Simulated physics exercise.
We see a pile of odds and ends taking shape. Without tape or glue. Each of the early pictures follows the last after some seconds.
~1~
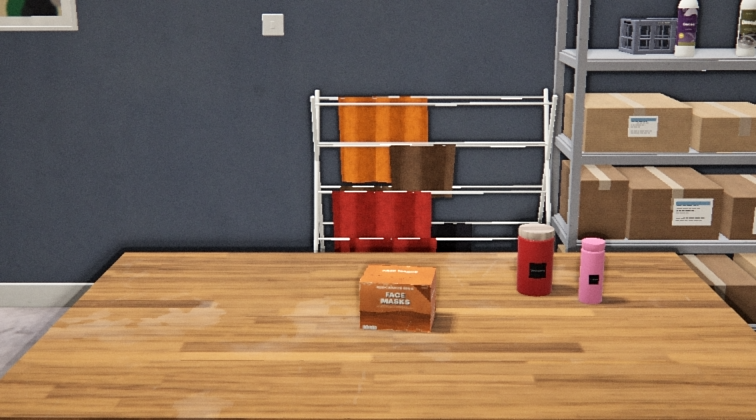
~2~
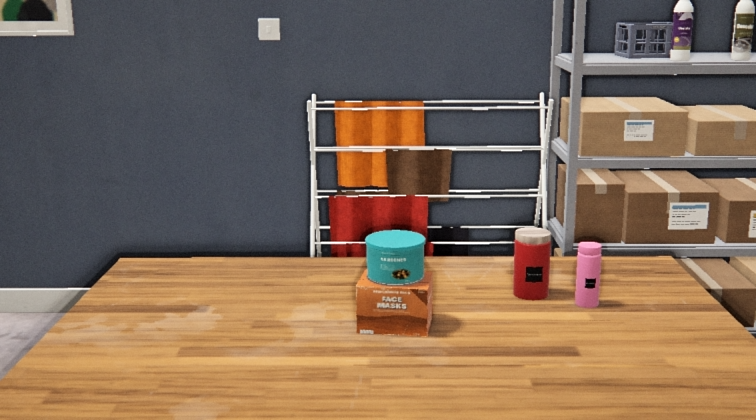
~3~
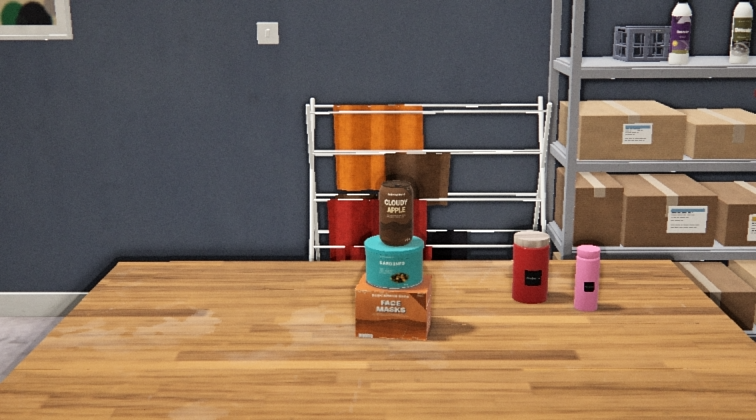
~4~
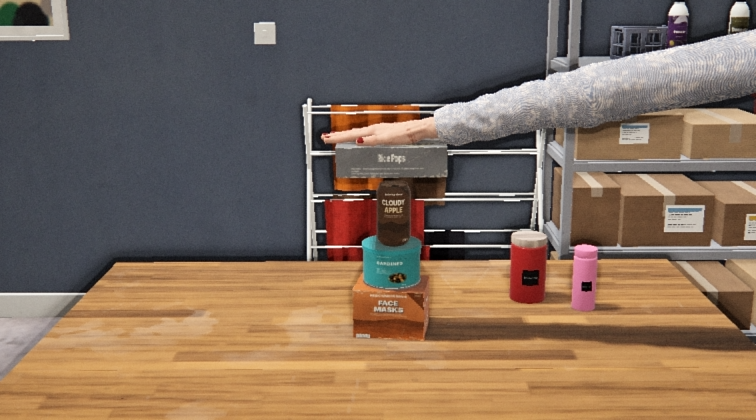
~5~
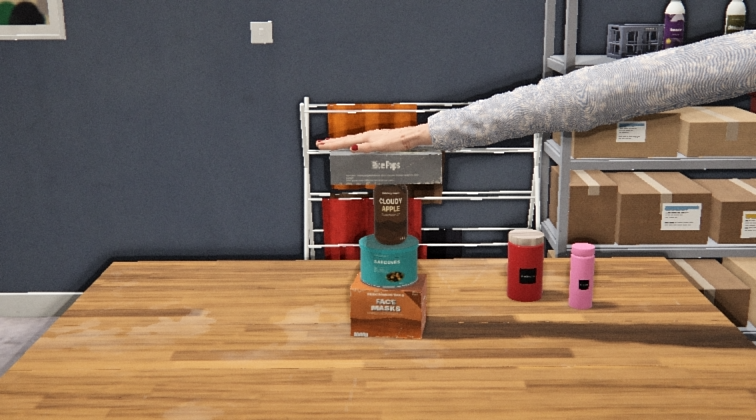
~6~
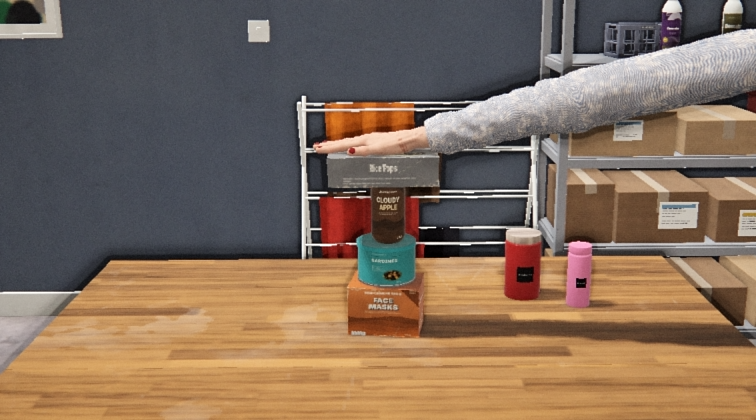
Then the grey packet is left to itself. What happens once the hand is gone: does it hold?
The pile will be okay.
Then, 0.20 s after the last picture, nothing has stirred.
Then, 0.70 s after the last picture, grey packet resting near (383, 166).
At rest, all 6 in place. Seen from the same camera at the end, grey packet near (383, 166). The pile stays up.
